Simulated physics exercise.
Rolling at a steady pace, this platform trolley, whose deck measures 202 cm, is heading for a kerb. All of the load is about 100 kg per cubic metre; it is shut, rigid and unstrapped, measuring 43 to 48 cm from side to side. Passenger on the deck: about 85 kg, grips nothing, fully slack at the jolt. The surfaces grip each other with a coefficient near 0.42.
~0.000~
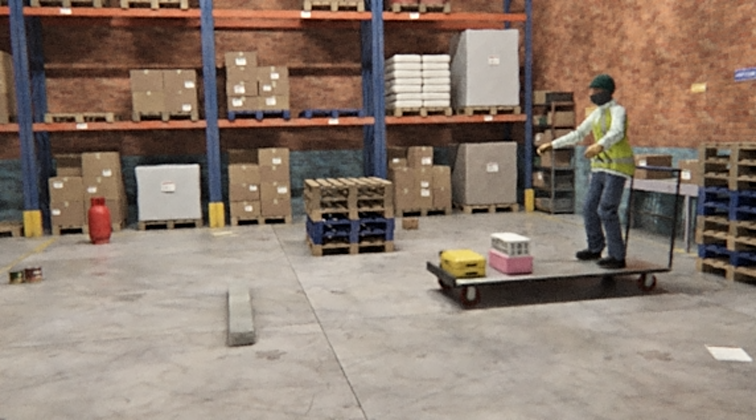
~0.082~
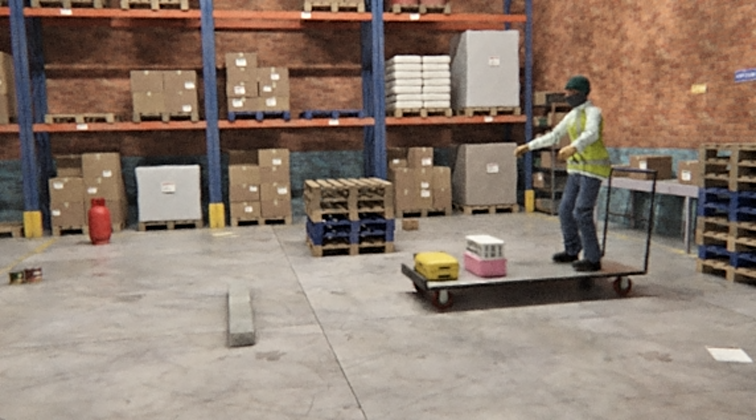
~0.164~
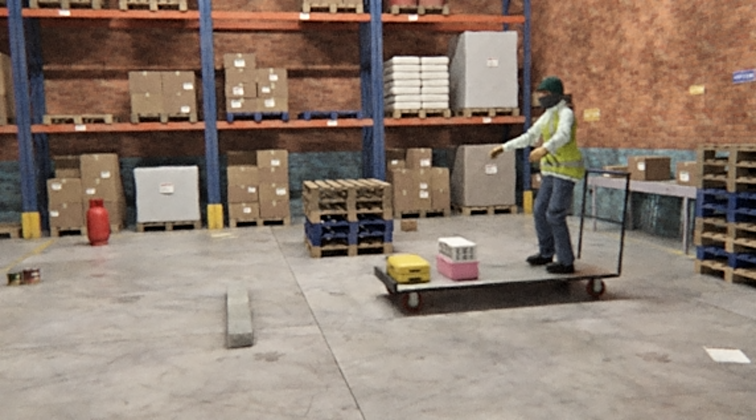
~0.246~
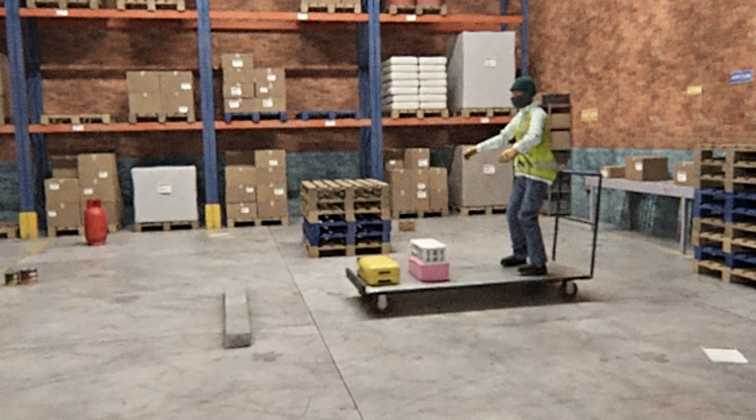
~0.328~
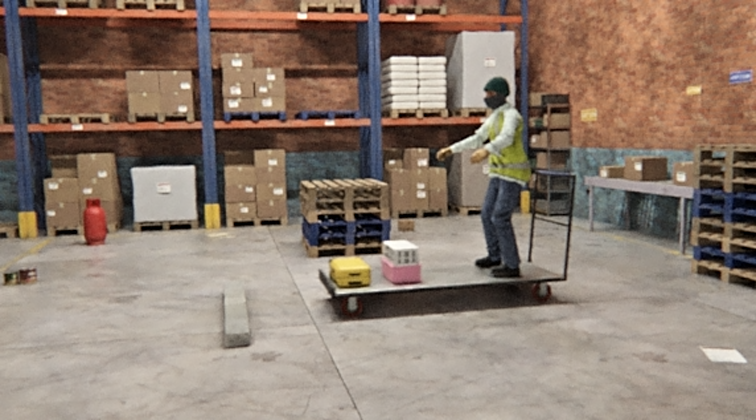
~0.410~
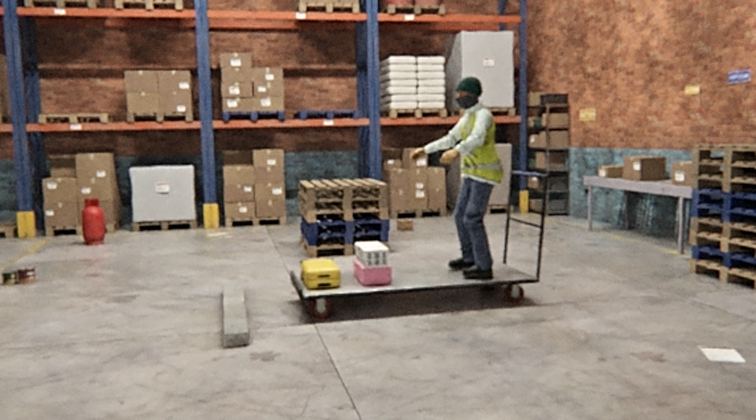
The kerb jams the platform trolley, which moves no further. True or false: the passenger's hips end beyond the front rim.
True.
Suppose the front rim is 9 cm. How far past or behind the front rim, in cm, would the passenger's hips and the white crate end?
You'd find the hips 100 cm beyond the rim and the white item 20 cm beyond.
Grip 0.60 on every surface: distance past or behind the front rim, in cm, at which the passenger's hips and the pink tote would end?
You'd see the hips 110 past the front rim and the pink piece 50 behind.
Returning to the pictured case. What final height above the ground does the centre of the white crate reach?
About 5 cm.
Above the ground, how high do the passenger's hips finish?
Roughly 15 cm.
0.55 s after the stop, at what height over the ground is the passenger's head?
The head is some 90 cm up.
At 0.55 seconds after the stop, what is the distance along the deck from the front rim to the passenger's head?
About 30 cm past the front rim.
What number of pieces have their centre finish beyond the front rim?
The number of pieces is 1.
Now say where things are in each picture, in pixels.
The first frame shows hips (614, 165), pink tote (510, 261), rim corner (455, 283); 0 cm covered, 175 to go.
The second frame shows hips (589, 167), pink tote (485, 264), rim corner (427, 286); 25 cm covered, 150 to go.
The third frame shows hips (563, 168), pink tote (457, 266), rim corner (396, 289); 50 cm covered, 126 to go.
The fourth frame shows hips (536, 169), pink tote (428, 268), rim corner (364, 292); 74 cm covered, 101 to go.
The fifth frame shows hips (510, 170), pink tote (401, 270), rim corner (334, 294); 99 cm covered, 76 to go.
The sixth frame shows hips (483, 171), pink tote (372, 271), rim corner (302, 296); 124 cm covered, 51 to go. Speed about 3.0 m/s.
After 0.58 s the deck stops.
After 0.83 s the passenger's hips are 95 cm behind the rim, near (344, 208) in the last picture's view.
After 1.13 s the passenger's hips are 34 cm behind the rim, near (273, 238) in the last picture's view.
After 1.58 s the passenger's hips are 34 cm past the rim, near (188, 242) in the last picture's view.
When all is still (4.6 s), past the rim, white crate and the passenger's hips; behind it, pink tote and yellow suitcase.
